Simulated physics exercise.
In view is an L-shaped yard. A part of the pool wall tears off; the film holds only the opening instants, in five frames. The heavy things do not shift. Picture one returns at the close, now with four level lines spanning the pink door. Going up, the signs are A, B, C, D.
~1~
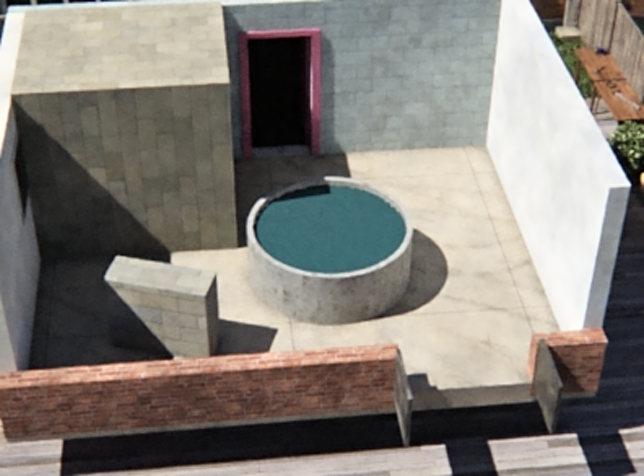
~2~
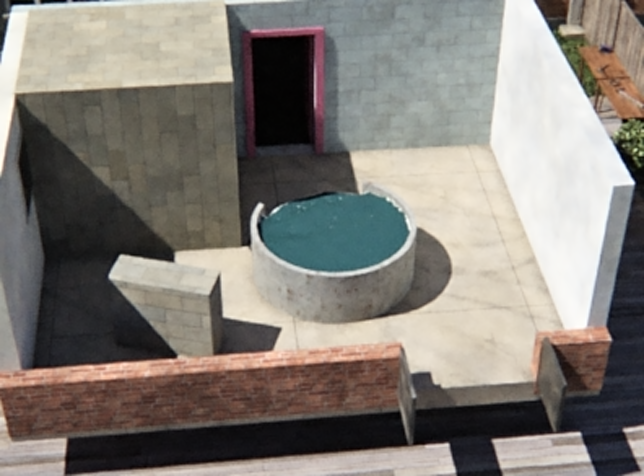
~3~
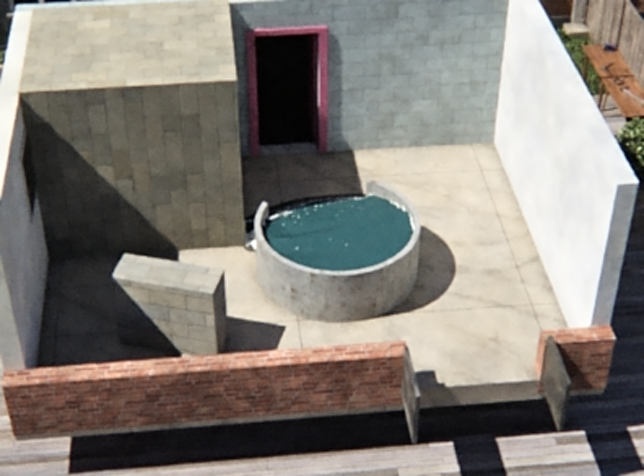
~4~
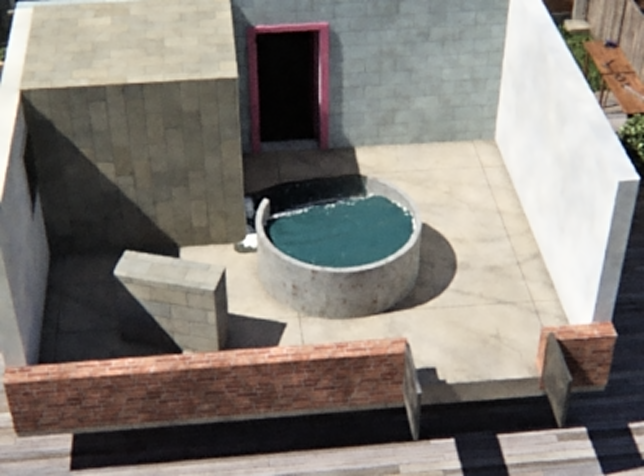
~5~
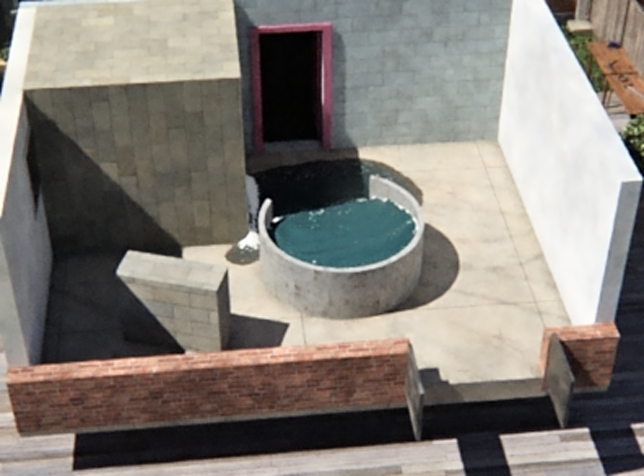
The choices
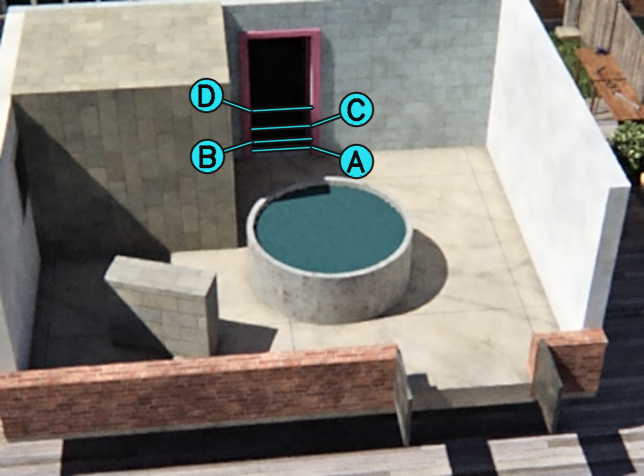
The video shows a walled yard with a round concrete pool of dark teal water, whose back rim opens as water pours out behind it and spreads across the paved ground toward the pink doorway and to both sides.
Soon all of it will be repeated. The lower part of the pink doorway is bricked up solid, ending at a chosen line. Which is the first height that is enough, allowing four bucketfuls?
Take C.
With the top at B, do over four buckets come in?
Yes.
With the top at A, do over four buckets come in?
Yes, it does.
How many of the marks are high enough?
Two of them.
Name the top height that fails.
That would be B.
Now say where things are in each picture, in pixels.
Water in the pool at rest, its middle at (330, 229); foot of the pink doorway at (282, 156); open gate at (466, 335).
Water covers 2 % of the ground, its front hidden from here.
Water covers 6 % of the ground, its front hidden from here.
Water covers 10 % of the ground and shows as far out as (240, 244).
Water covers 16 % of the ground and shows as far out as (374, 163).
On the marked copy, A at (282, 149); B at (282, 140); C at (281, 127); D at (281, 109); from the bottom up A, B, C, D.
For height A, dozens of bucketfuls pour in.
For height B, about 15 bucketfuls get in.
For height C, a splash gets over, under a bucket.
For height D, nothing gets over.
